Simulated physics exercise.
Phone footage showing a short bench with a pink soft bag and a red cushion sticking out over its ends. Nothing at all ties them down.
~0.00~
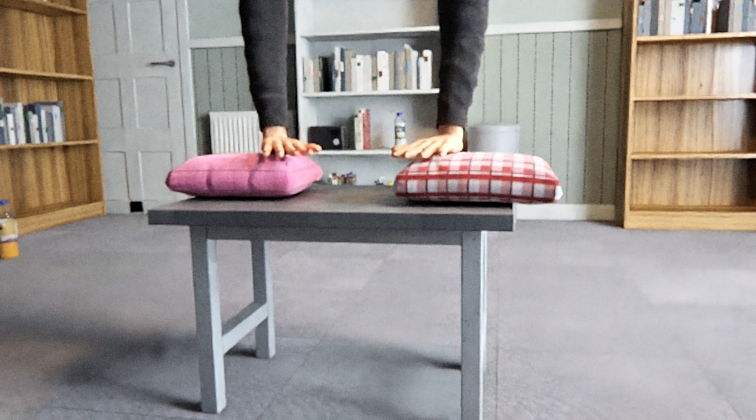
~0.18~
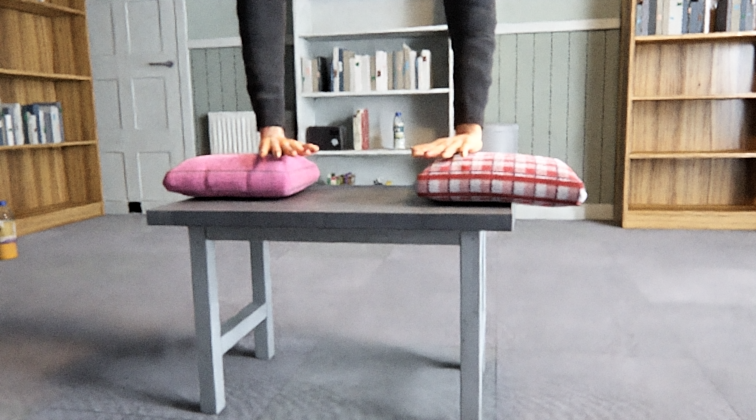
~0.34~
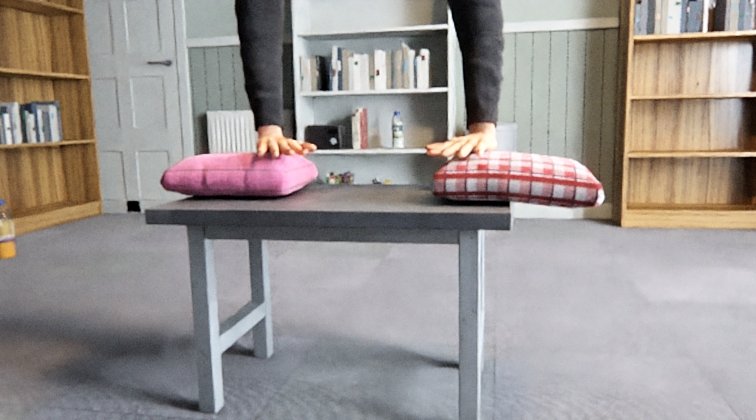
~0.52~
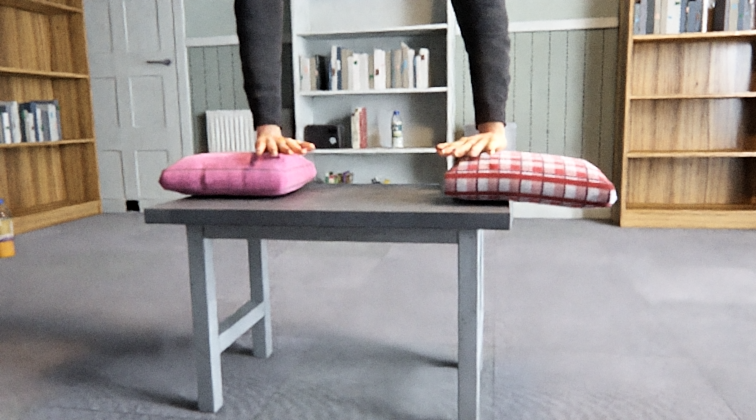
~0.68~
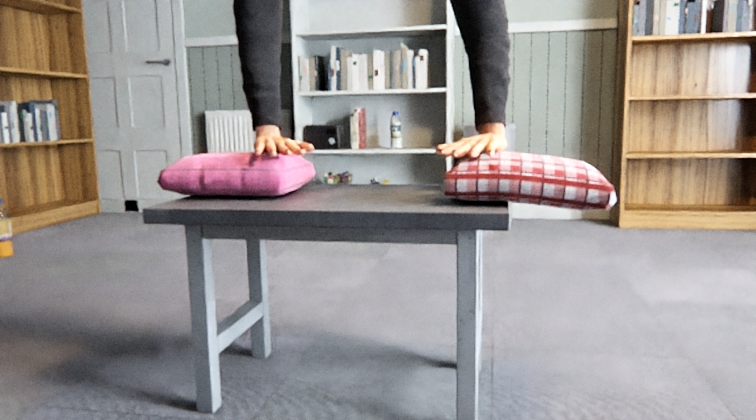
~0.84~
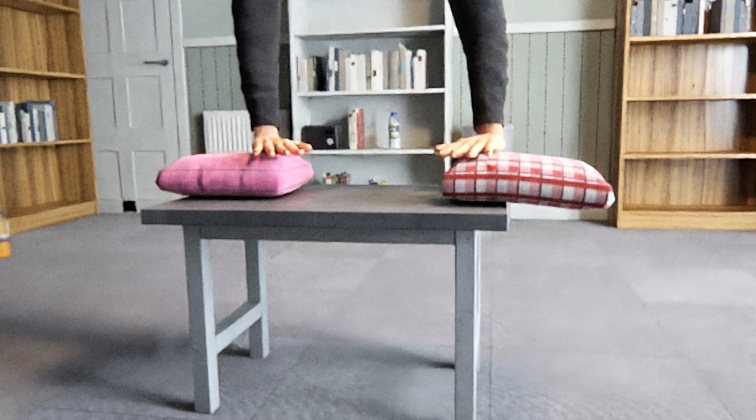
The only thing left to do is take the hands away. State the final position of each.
At the end, the pink soft bag does not leave it, the red cushion fails to stay on.
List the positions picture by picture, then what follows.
The first frame shows soft bag tip (182, 180); cushion tip (554, 188).
The second frame shows soft bag tip (179, 181); cushion tip (577, 191).
The third frame shows soft bag tip (177, 180); cushion tip (594, 191).
The fourth frame shows soft bag tip (176, 179); cushion tip (605, 192).
The fifth frame shows soft bag tip (175, 179); cushion tip (605, 194).
The sixth frame shows soft bag tip (173, 180), a small part past the edge; cushion tip (603, 193), well over half past the edge.
After 1.10 s, soft bag as it was left; cushion tipping outwards near (531, 204).
After 1.32 s, soft bag as it was left; cushion on the floor near (547, 343).
After 1.56 s, soft bag as it was left; cushion on the floor near (611, 368).
In the end, soft bag as it was left; cushion on the floor near (613, 383). The pink soft bag remains on top and the red cushion goes down.
